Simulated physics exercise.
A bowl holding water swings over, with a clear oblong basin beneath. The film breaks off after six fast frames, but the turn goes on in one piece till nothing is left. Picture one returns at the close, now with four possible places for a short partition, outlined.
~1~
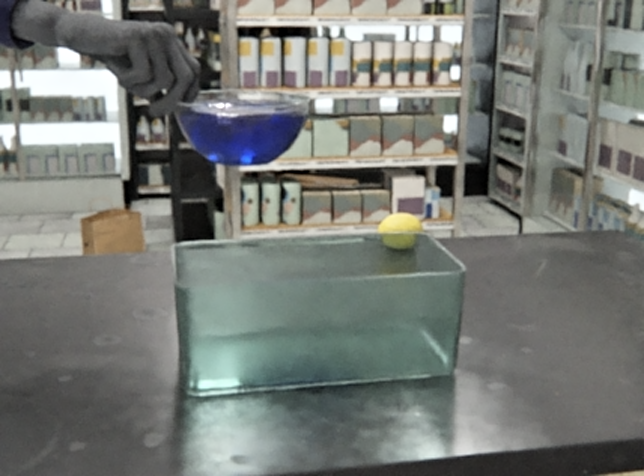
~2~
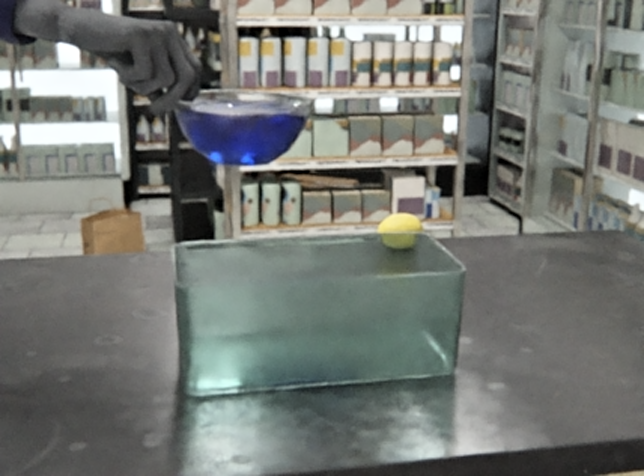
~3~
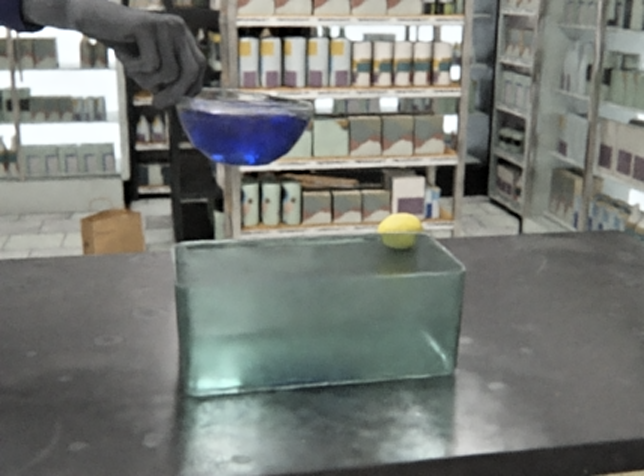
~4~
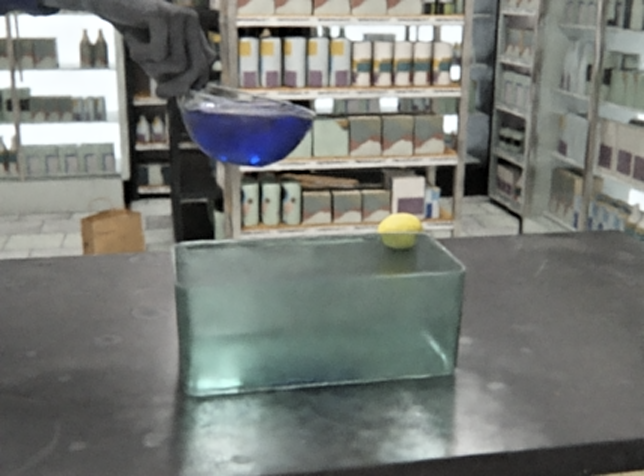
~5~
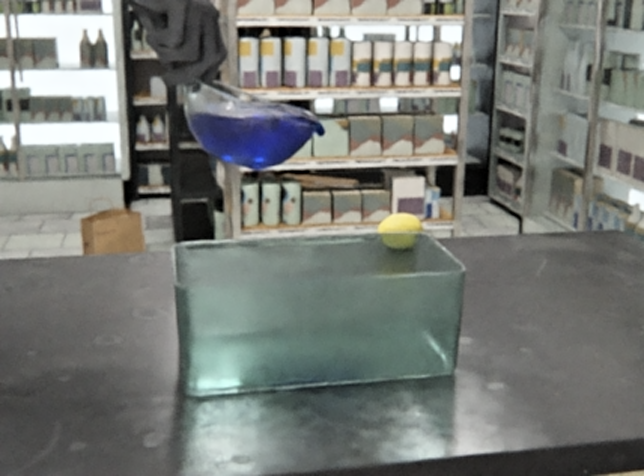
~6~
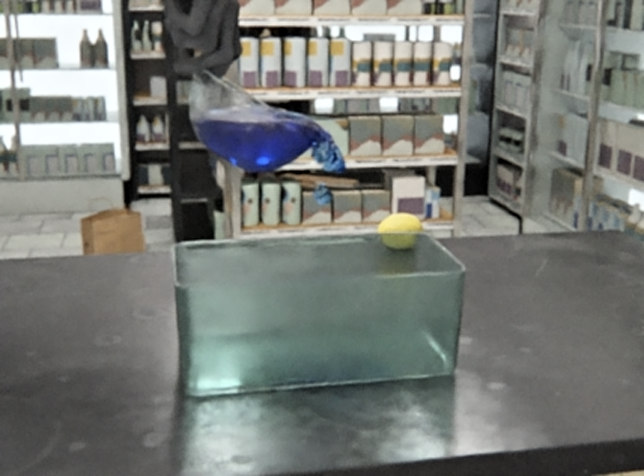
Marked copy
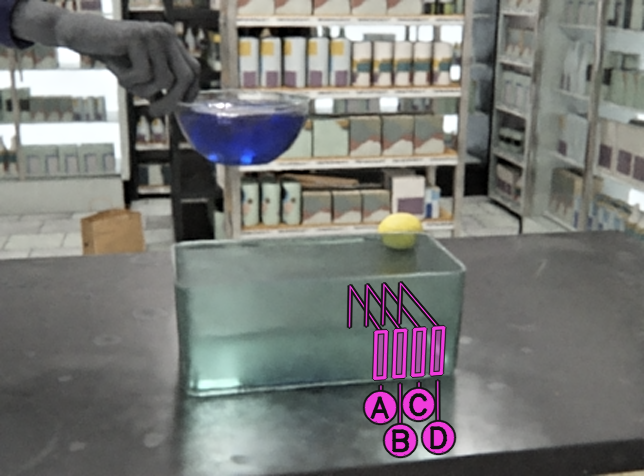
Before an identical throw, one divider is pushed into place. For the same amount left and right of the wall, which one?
It is A.
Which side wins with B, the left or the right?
More ends on the left.
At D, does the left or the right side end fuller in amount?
More ends on the left.
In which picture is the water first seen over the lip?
Picture 5.
In magenta, A at (380, 385); B at (400, 384); C at (419, 382); D at (437, 381).
Choosing A, about 47 % ends left of the wall and 53 % right of it.
Choosing B, about 78 % ends left of the wall and 20 % right of it.
Choosing C, about 96 % ends left of the wall and 2 % right of it.
Choosing D, about 97 % ends left of the wall and 3 % right of it.
